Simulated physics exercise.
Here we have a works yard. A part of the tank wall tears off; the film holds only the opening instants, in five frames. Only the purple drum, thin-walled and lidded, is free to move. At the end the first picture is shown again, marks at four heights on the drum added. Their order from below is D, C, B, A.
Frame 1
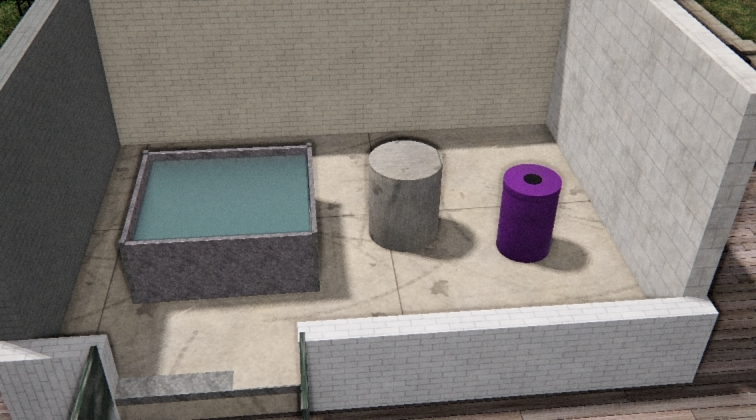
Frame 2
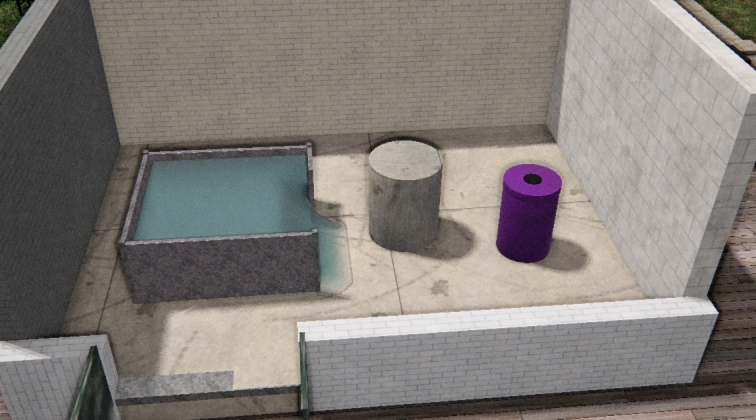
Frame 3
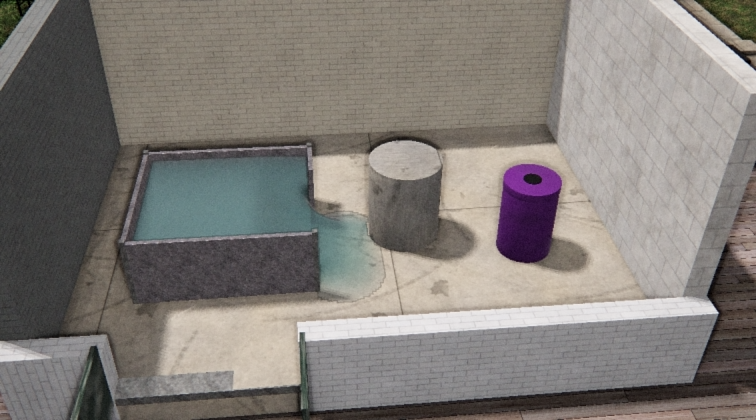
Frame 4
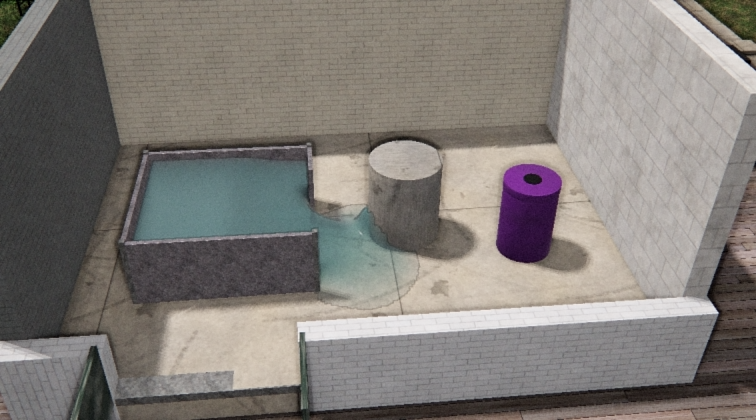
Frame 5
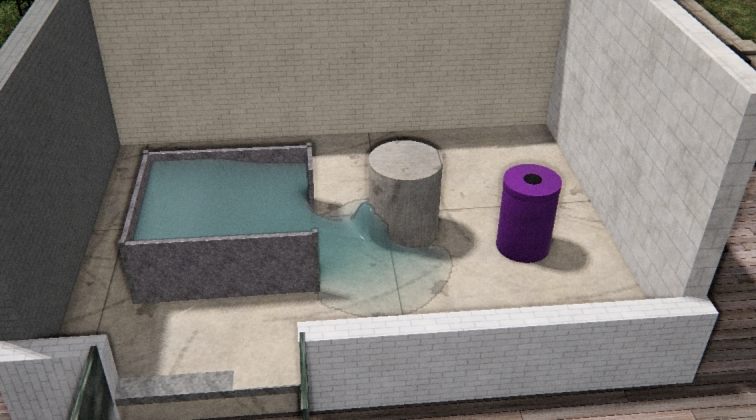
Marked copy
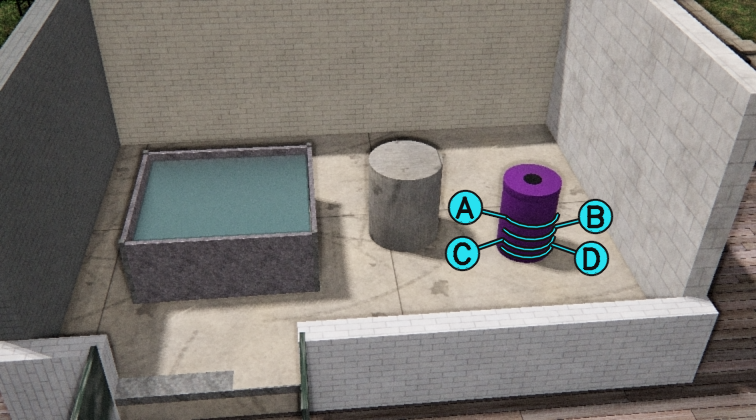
In a walled yard, water poured through a gap in the right side of a full tank and spread across the ground, washing against a grey cylinder while the purple drum stood still.
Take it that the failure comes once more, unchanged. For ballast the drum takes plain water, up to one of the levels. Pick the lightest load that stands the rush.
Go for C.
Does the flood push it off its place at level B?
No.
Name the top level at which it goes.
The answer is D.
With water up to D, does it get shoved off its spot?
Yes, that goes wrong.
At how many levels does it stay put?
Three of them.
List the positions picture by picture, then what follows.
Lid of the purple drum at (534, 179); tank full, its middle at (225, 196); open gate at (204, 332), in the first frame.
In the second frame, 2 % of the ground under water, its edge towards the drum at (338, 249).
In the third frame, 4 % of the ground under water, its edge towards the drum at (377, 277).
In the fourth frame, 6 % of the ground under water, its edge towards the drum at (410, 259).
Lid of the purple drum at (534, 179); 9 % of the ground under water, its edge towards the drum at (440, 255), in the fifth frame.
In cyan, A at (536, 227); B at (534, 239); C at (533, 249); D at (531, 257); from the bottom up D, C, B, A.
With A, it does not move.
With B, it does not move.
With C, it does not move.
With D, it is pushed about its own width away.
